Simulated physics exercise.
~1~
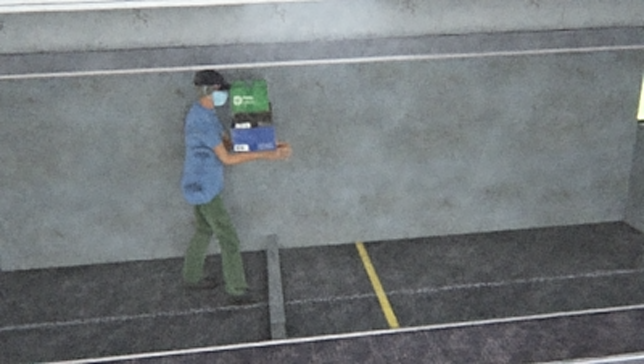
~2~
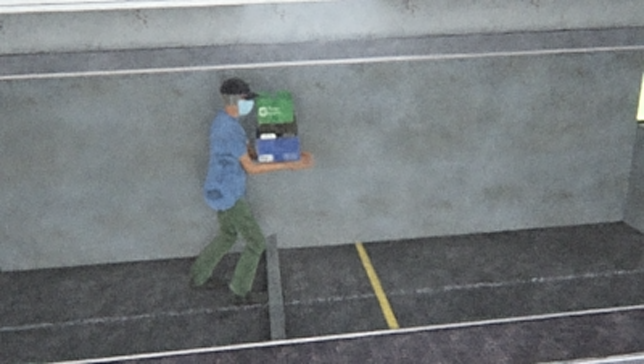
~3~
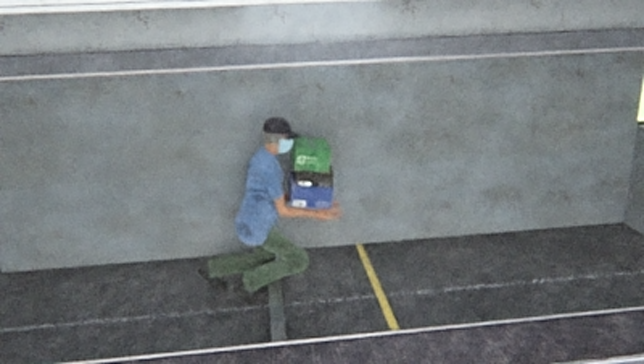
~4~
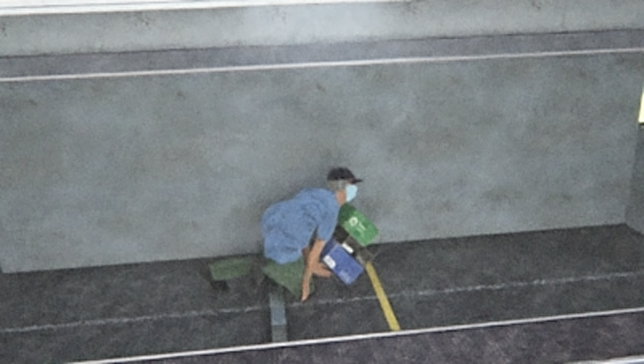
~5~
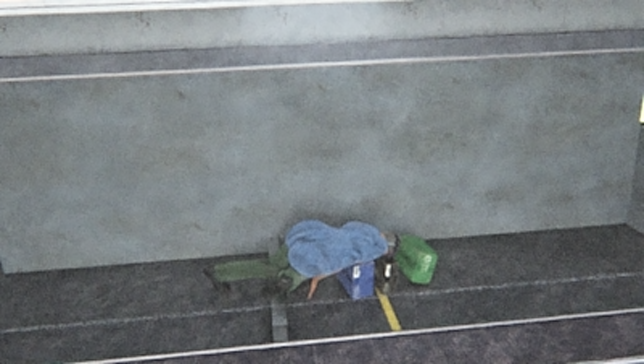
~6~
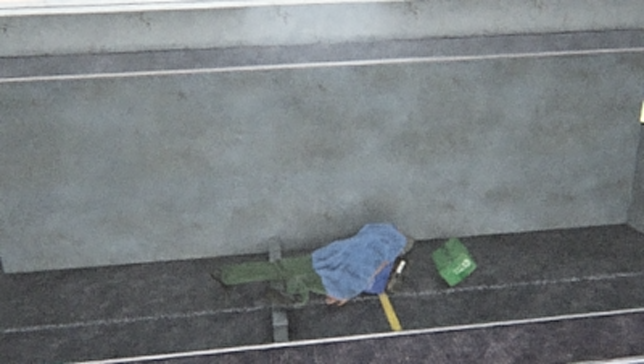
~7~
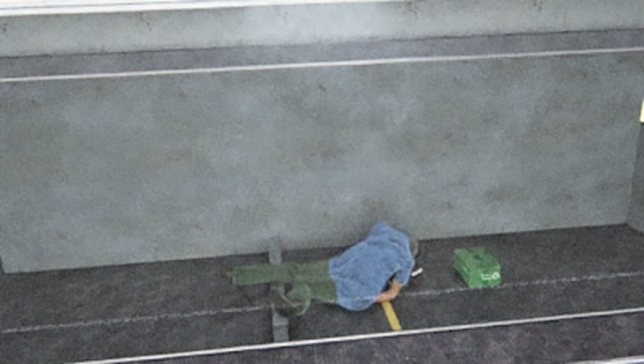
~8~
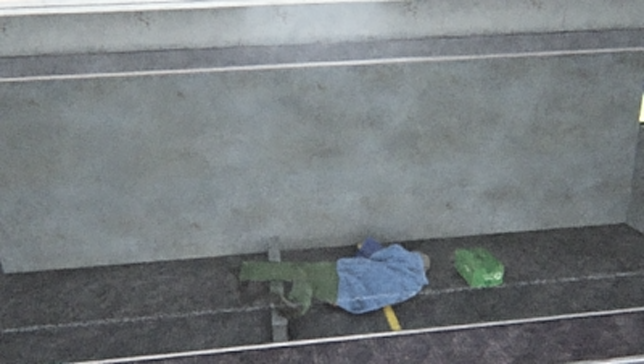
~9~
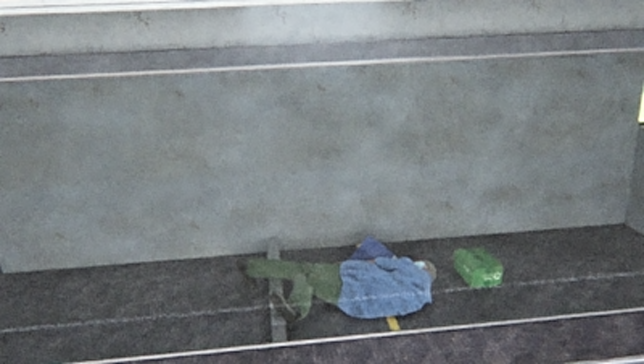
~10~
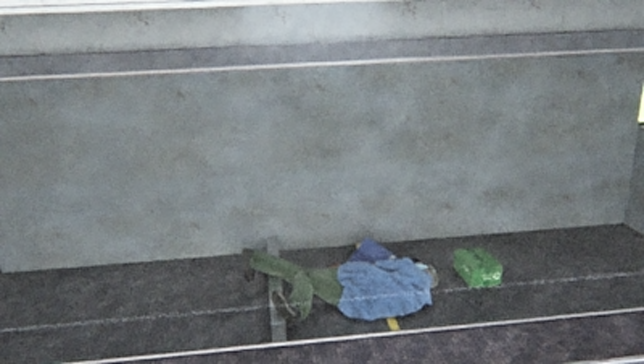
Against a grey concrete wall, a person in a cap, face mask, blue shirt and green trousers carries a small stack of boxes toward a low rail across the dark floor. At the rail the person's legs buckle, and the body pitches forward over it toward a yellow line. The green, black and blue boxes tip and separate as the person drops to the floor. The green box tumbles farthest right and settles upside down beyond the line. The person ends face down and limp, legs across the rail and head past the line, with the blue box partly hidden behind the body.
